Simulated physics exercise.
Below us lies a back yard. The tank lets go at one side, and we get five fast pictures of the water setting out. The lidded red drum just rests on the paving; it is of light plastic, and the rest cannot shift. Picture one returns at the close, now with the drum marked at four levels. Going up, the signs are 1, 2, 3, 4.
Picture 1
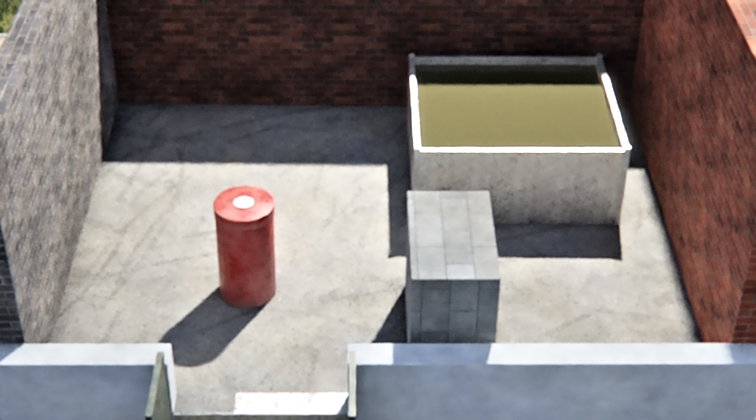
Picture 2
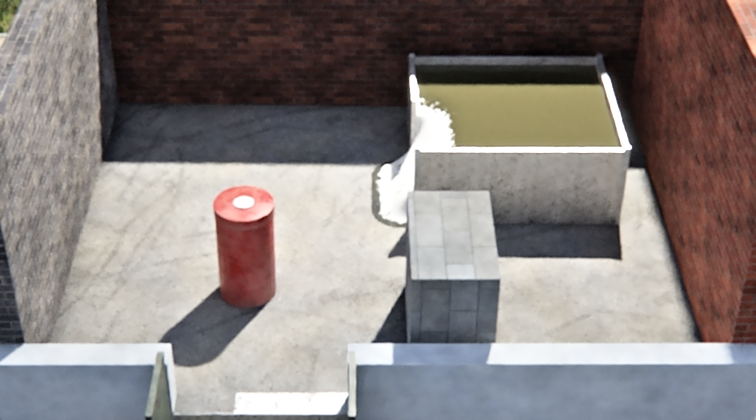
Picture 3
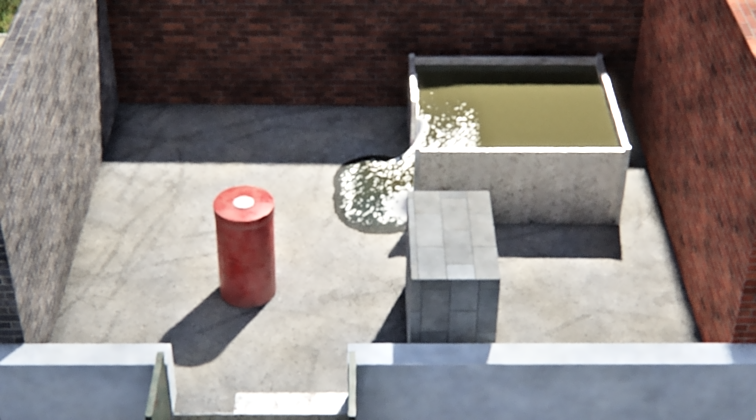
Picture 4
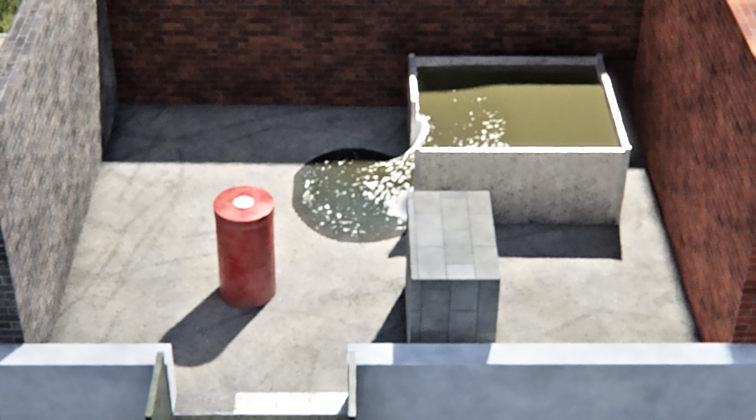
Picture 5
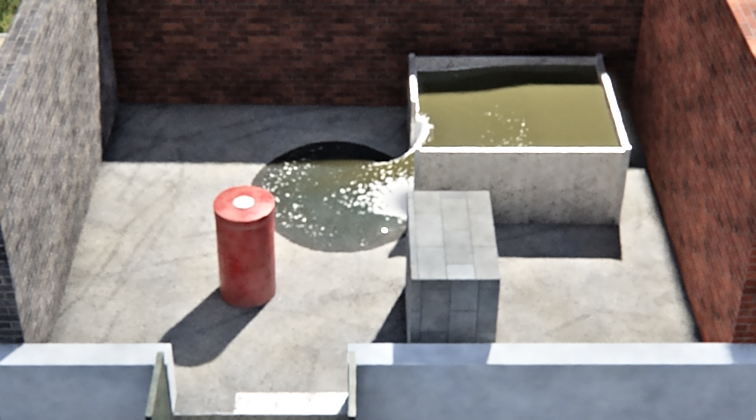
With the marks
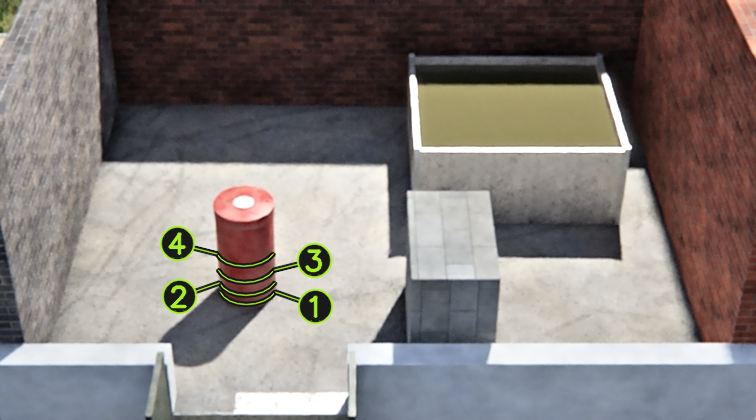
Water pours over the left side of a full concrete tank in a walled yard, foaming at first, then spreading across the ground in a widening, rounded pool towards a red drum on the left.
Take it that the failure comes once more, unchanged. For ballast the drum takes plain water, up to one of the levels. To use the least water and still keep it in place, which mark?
Use level 3.
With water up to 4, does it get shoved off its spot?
No, not at all.
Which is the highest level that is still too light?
2.
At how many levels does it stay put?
Two of the four.
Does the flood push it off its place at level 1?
Yes, it does.
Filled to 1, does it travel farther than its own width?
Yes, it does.
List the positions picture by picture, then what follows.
The first picture shows lid of the red drum at (243, 203); tank full, its middle at (513, 108); open gate at (260, 348).
In the second picture, water covers 2 % of the ground, mostly out of sight from here.
In the third picture, 4 % of the ground under water, its edge towards the drum at (341, 195).
In the fourth picture, 7 % of the ground under water, its edge towards the drum at (314, 223).
The fifth picture shows lid of the red drum at (243, 203); 10 % of the ground under water, its edge towards the drum at (292, 235).
In lime, 1 at (246, 304); 2 at (245, 295); 3 at (244, 282); 4 at (243, 266); from the bottom up 1, 2, 3, 4.
With 1, it is pushed about 3 times its own width away.
With 2, it is pushed about its own width away.
With 3, it does not move.
With 4, it does not move.
